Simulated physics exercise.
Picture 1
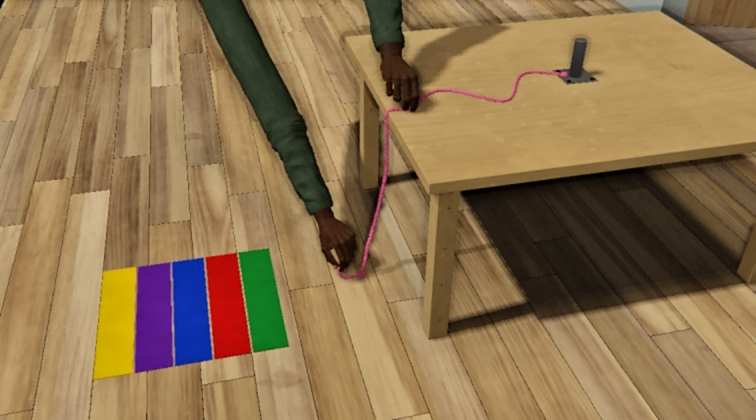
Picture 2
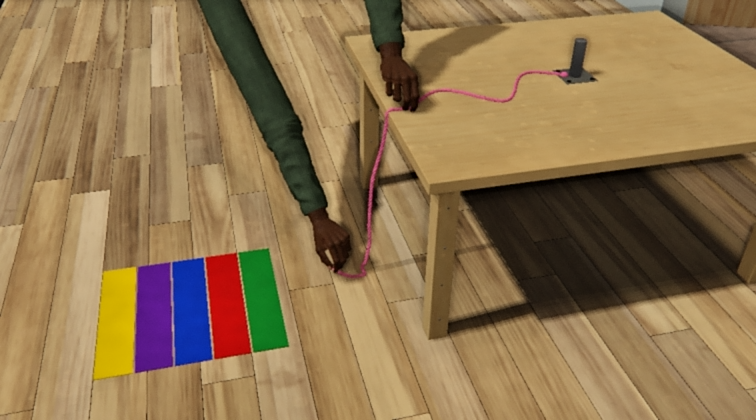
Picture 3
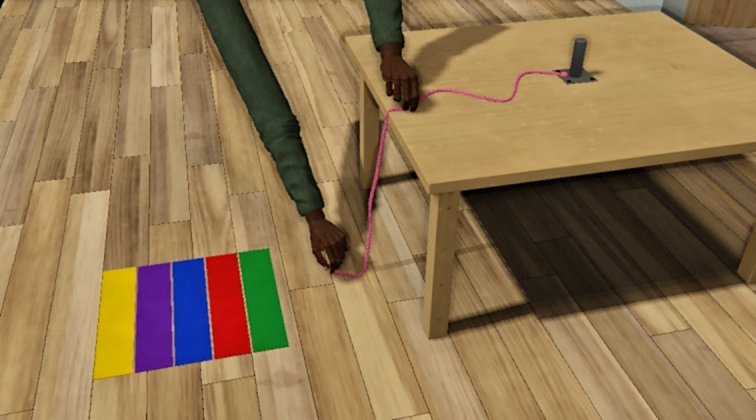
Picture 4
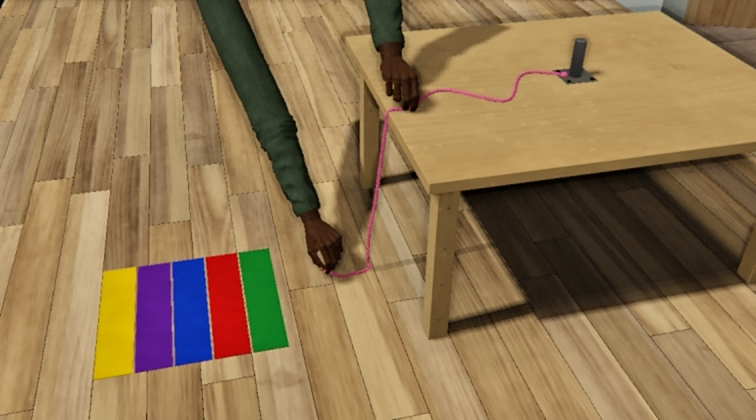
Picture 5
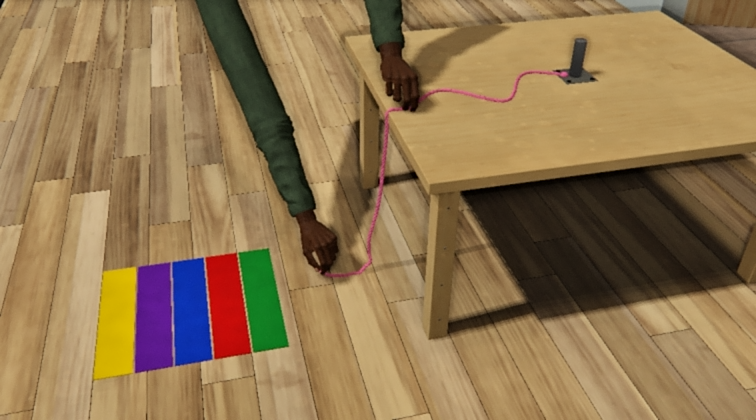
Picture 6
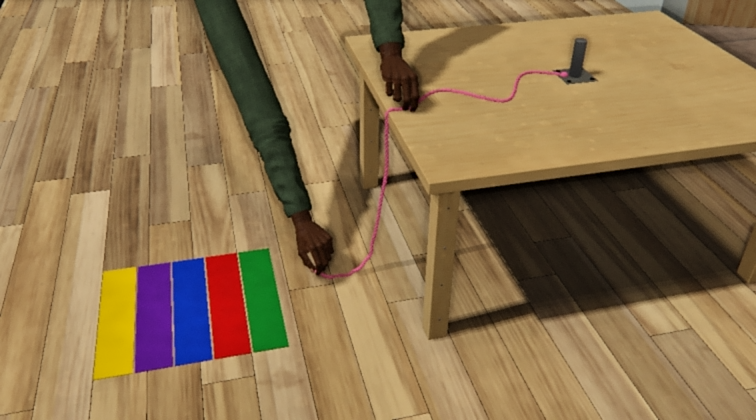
A pink cord runs from a dark upright post on a pale wooden table, over the near-left edge and down to a wood-plank floor, seen from above at an angle. Two dark-green-sleeved arms reach in from the top, one hand pinching the cord at the edge, with yellow, purple, blue, red and green strips lying lower left. The lower hand slowly draws the cord's end slightly left, while the upper hand and view stay still.
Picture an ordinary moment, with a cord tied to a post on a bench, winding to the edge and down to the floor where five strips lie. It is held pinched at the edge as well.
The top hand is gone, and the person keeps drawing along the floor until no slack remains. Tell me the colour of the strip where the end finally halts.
It halts over purple.
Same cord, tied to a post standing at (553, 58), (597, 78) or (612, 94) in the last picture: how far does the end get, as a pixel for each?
Roughly (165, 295), (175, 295) and (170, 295).
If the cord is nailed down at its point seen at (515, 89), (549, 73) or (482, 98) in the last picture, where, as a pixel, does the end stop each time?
(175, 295), (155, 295), (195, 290).
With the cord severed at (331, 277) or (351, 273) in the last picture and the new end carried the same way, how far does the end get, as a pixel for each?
I'd say somewhere near (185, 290) the first time and near (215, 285) the second time.
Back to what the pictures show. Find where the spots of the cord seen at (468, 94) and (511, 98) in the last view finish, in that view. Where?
Well, the first one sits at (431, 100), and the second one sits at (476, 92).
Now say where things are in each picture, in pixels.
In the first frame, end (339, 268); green (268, 329); red (231, 335); blue (193, 342); purple (154, 348); yellow (114, 355).
In the second frame, end (333, 269); cord through (530, 73) (506, 101) (431, 93) (386, 129) (371, 197) (366, 257).
In the third frame, end (330, 269).
In the fourth frame, end (325, 270); cord through (530, 73) (506, 101) (431, 93) (386, 129) (376, 197) (368, 257).
In the fifth frame, end (321, 271).
In the sixth frame, end (316, 272); cord through (530, 73) (506, 101) (431, 93) (387, 128) (382, 197) (369, 257).
A little later, end near (222, 286); over red.
Next, end near (177, 293); over blue.
When it is tight, end near (150, 297); over purple. The end stops over the purple strip.
